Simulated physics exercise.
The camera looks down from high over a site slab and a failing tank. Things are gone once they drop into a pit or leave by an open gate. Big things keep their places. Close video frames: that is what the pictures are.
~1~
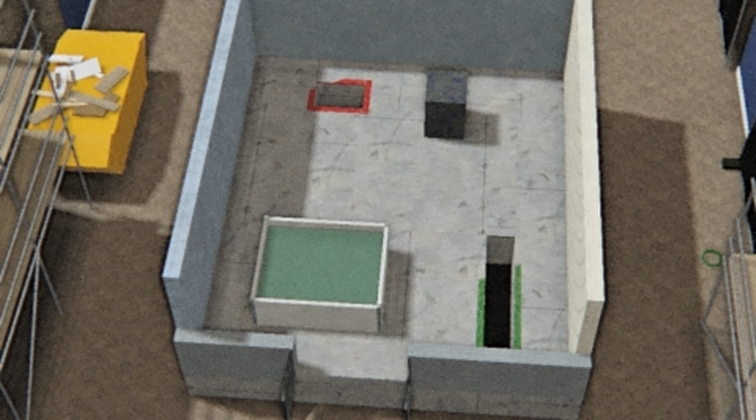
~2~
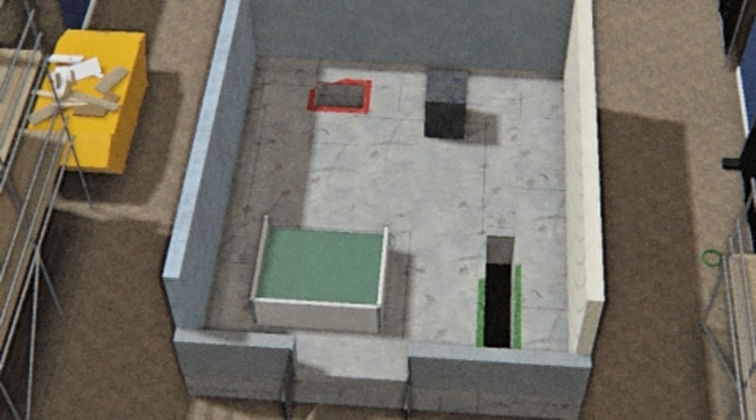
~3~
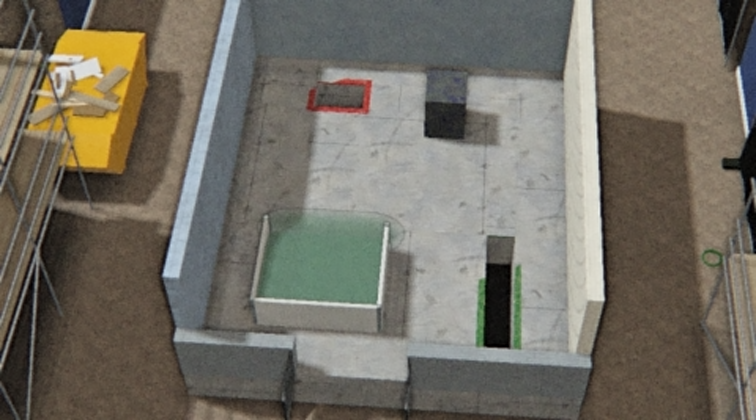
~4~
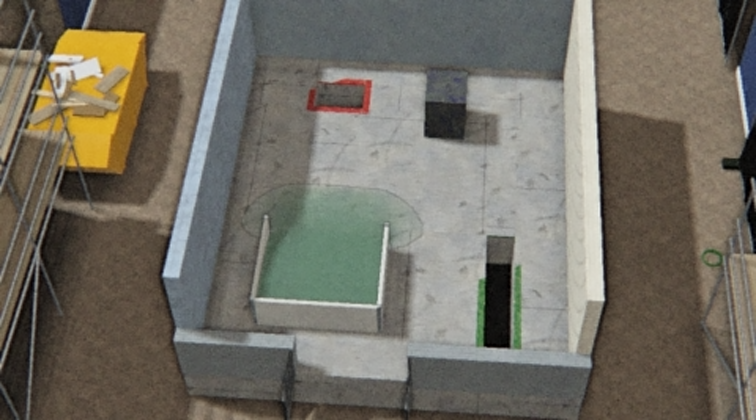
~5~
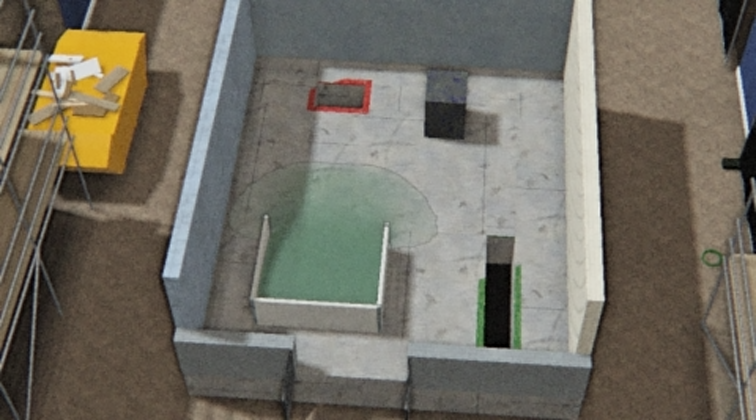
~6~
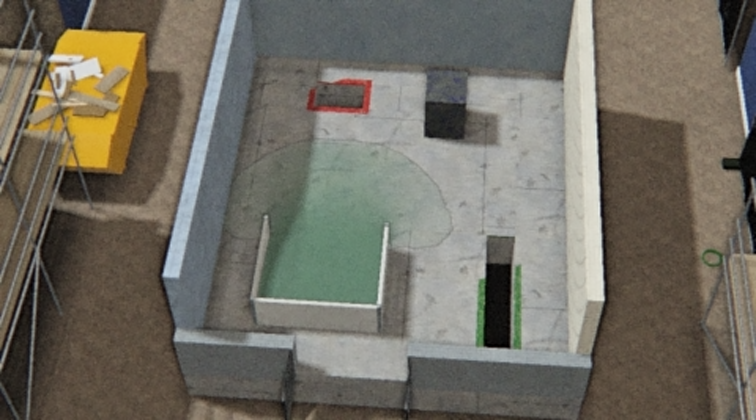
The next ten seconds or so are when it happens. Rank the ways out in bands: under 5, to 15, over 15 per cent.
One by one: Gate: Short of a twentieth; red pit: Upwards of fifteen per cent; green pit: A twentieth to fifteen per cent.
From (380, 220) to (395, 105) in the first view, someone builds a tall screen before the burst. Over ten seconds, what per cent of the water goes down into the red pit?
Roughly 45 per cent ends up in the red pit.
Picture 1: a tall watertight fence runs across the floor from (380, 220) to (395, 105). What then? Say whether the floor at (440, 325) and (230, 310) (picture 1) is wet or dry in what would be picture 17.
Going by the list, I'd say kept clear of the flood, then kept clear of the flood.
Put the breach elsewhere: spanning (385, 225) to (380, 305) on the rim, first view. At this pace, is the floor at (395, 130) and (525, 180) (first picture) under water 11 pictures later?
Going one by one: Puddle-free and then sodden.
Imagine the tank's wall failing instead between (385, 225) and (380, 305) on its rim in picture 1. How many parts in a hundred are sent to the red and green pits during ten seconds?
I'd say the red pit gets around 0 percent and the green pit around 75 percent.
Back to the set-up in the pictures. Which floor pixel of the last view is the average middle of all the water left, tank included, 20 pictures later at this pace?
Near (361, 161) in the last view.
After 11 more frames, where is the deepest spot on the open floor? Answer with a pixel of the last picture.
Look near (265, 62).
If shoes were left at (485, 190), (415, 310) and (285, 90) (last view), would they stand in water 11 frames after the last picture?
Note - in order: Inundated / not inundated / inundated.
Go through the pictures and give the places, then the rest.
The first picture shows still water in the open tank at (321, 264).
In the second picture, water pours out on the open tank's far side and has run to (392, 246).
In the third picture, water pours out on the open tank's far side and has run to (397, 227).
In the fourth picture, water pours out on the open tank's far side and has run to (412, 214).
In the fifth picture, the front is at (398, 179), out from the gap on the open tank's far side.
In the sixth picture, the front is at (378, 148), out from the gap on the open tank's far side.
A moment on, water covers 40 % of the floor; the gate 0 %, the red pit 3 %, the green pit 0 %.
Next, water covers 50 % of the floor; the gate 0 %, the red pit 9 %, the green pit 0 %.
Then, water covers 60 % of the floor; the gate 0 %, the red pit 18 %, the green pit 0 %.
Later, water covers 70 % of the floor; the gate 0 %, the red pit 34 %, the green pit 0 %.
In the end, water covers 85 % of the floor; the gate 0 %, the red pit 40 %, the green pit 8 %.
